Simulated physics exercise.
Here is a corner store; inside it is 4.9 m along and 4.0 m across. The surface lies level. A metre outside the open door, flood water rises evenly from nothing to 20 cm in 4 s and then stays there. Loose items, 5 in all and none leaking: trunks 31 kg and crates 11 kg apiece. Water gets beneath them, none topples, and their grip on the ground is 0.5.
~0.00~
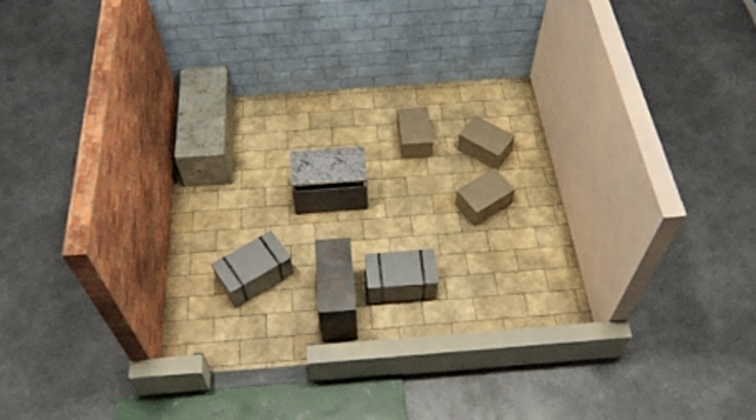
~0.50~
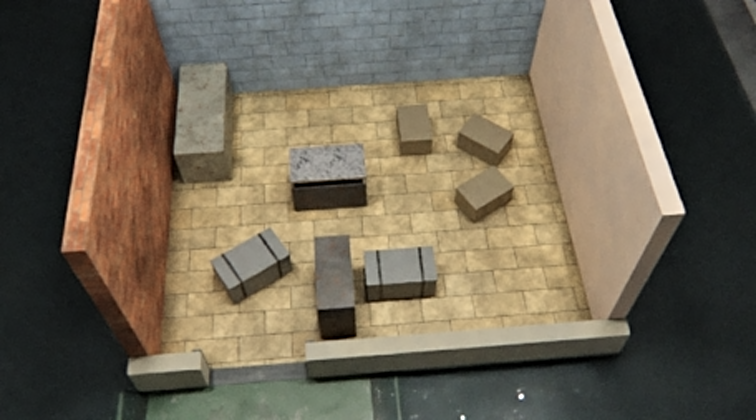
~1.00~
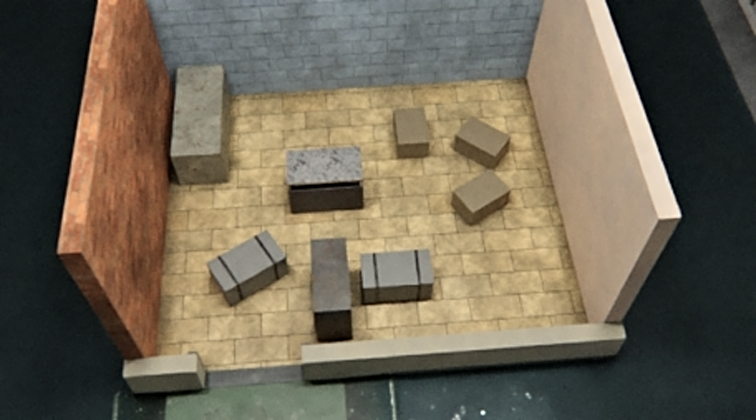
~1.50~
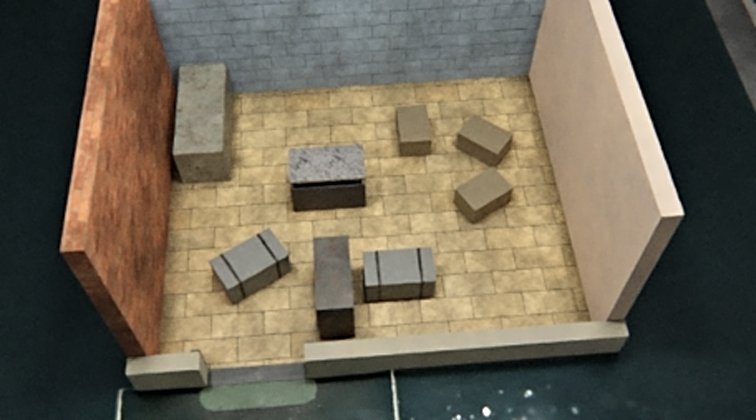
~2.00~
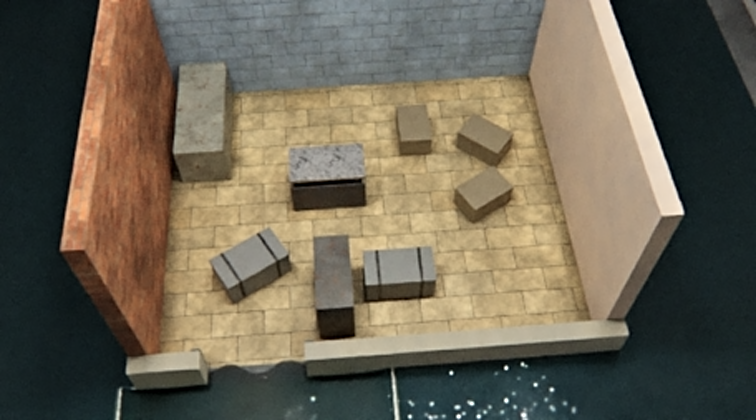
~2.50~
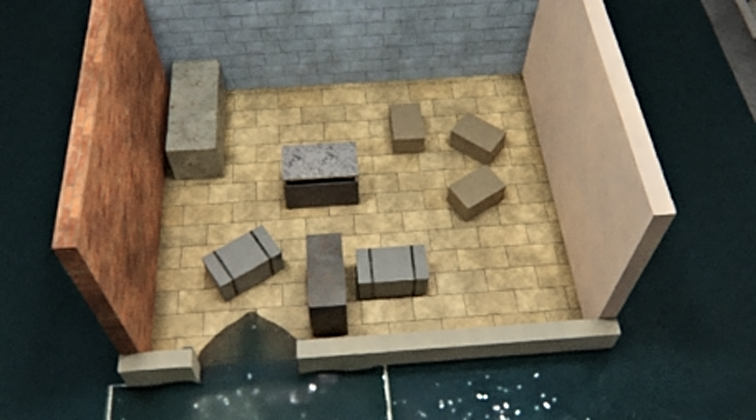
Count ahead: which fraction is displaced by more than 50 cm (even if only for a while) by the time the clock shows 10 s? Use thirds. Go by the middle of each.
It is not even a third.
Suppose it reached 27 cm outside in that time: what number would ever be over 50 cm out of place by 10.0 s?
Then 1.
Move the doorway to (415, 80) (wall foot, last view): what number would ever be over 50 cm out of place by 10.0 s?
Then 3.
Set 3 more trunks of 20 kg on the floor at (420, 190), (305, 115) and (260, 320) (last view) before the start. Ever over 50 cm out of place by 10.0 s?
In turn: Short of it, short of it, more.
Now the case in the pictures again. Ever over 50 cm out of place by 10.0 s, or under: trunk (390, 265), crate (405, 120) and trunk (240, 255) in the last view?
In that order: Under, under, more.
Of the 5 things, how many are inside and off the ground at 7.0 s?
I count 0.
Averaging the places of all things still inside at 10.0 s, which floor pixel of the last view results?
Near (405, 173).
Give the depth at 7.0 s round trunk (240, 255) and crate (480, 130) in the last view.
About 10 and 1 cm.
After 3.5 s 0 of 5 are over 50 cm from their spots; 0 afloat.
After 4.5 s 0 of 5 are over 50 cm from their spots; 0 afloat.
After 7.0 s 1 of 5 are over 50 cm from their spots; 0 afloat.
After 10.0 s 1 of 5 are over 50 cm from their spots, and 1 have been at some point; 0 afloat.
